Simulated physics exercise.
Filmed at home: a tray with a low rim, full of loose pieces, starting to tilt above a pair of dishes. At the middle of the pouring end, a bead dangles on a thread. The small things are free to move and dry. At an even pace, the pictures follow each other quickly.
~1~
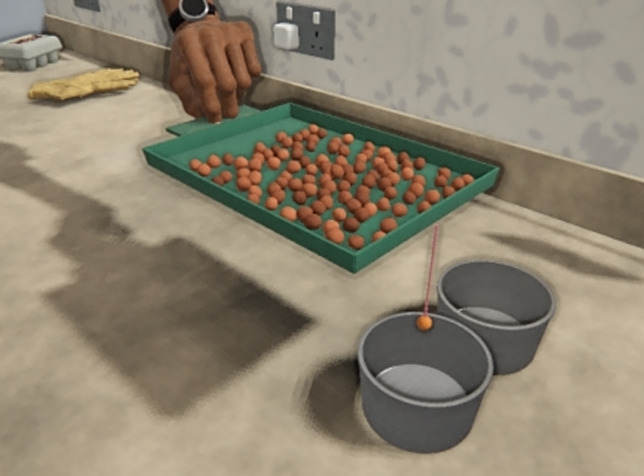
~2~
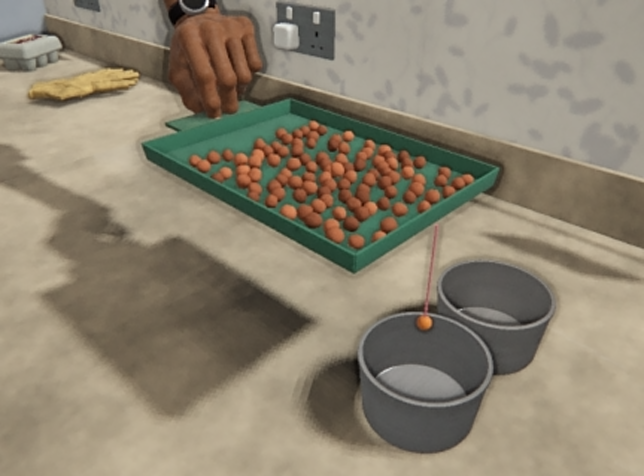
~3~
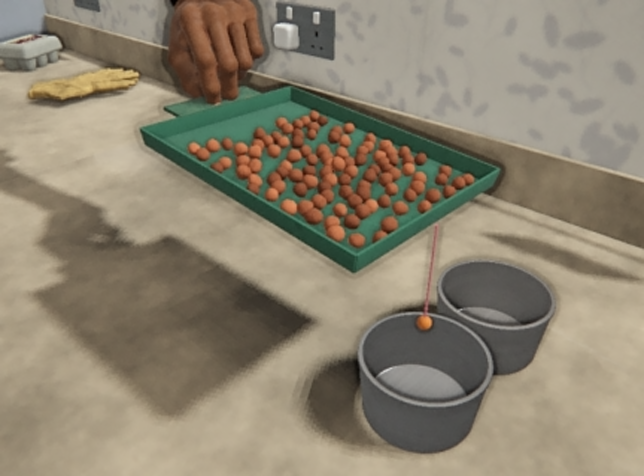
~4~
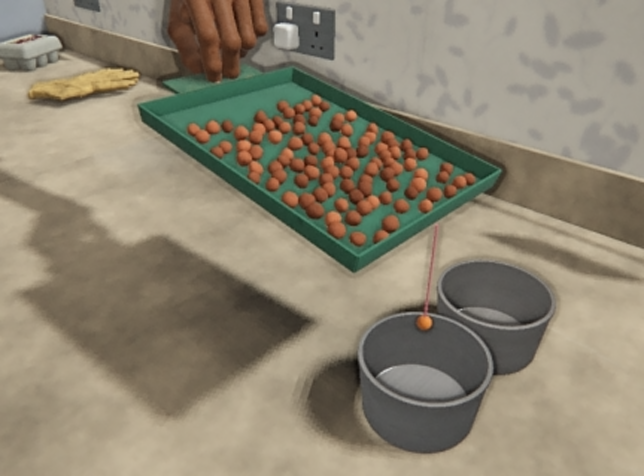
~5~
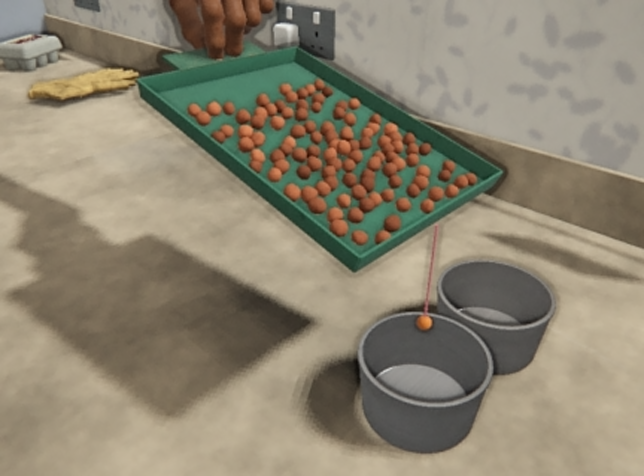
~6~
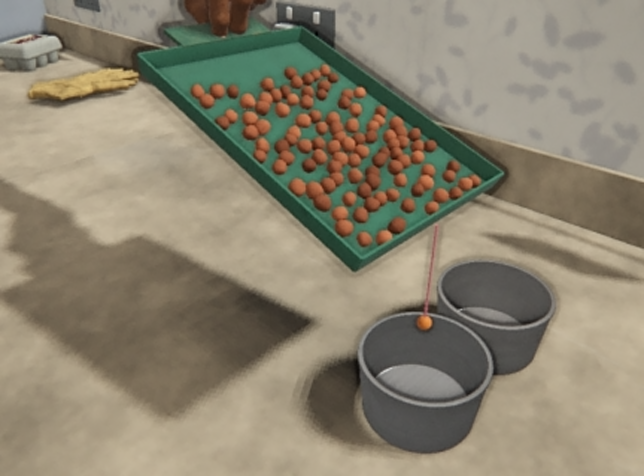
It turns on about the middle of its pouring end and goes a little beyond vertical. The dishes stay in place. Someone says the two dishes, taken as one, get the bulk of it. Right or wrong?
Wrong, they get less than half.
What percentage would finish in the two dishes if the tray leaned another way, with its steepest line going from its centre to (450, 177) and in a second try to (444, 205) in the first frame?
Close to 60 percent first and close to 50 percent second.
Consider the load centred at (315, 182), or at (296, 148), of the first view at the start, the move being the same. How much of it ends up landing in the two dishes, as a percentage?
It's 30 percent the first time and 30 percent the second.
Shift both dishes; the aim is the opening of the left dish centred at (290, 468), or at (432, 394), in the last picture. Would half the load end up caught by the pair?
Short of half and then the bulk of it.
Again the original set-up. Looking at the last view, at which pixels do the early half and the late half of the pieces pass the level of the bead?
Half one: (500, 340), half two: (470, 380).
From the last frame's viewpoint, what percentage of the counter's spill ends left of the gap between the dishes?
Close to 10 %.
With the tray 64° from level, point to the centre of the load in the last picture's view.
Roughly (424, 165).
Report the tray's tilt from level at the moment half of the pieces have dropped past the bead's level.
Roughly 115 degrees from level.
Soon, tray tipped steeply; all on the tray.
A while on, tray tipped past a quarter turn; nearly all on the tray; a stray few in the right dish.
Towards the end, tray tipped past a quarter turn; about a quarter in the left dish; a small part in the right dish; most outside both.
Finally, tray tipped past a quarter turn; about a quarter in the left dish; a small part in the right dish; most outside both.
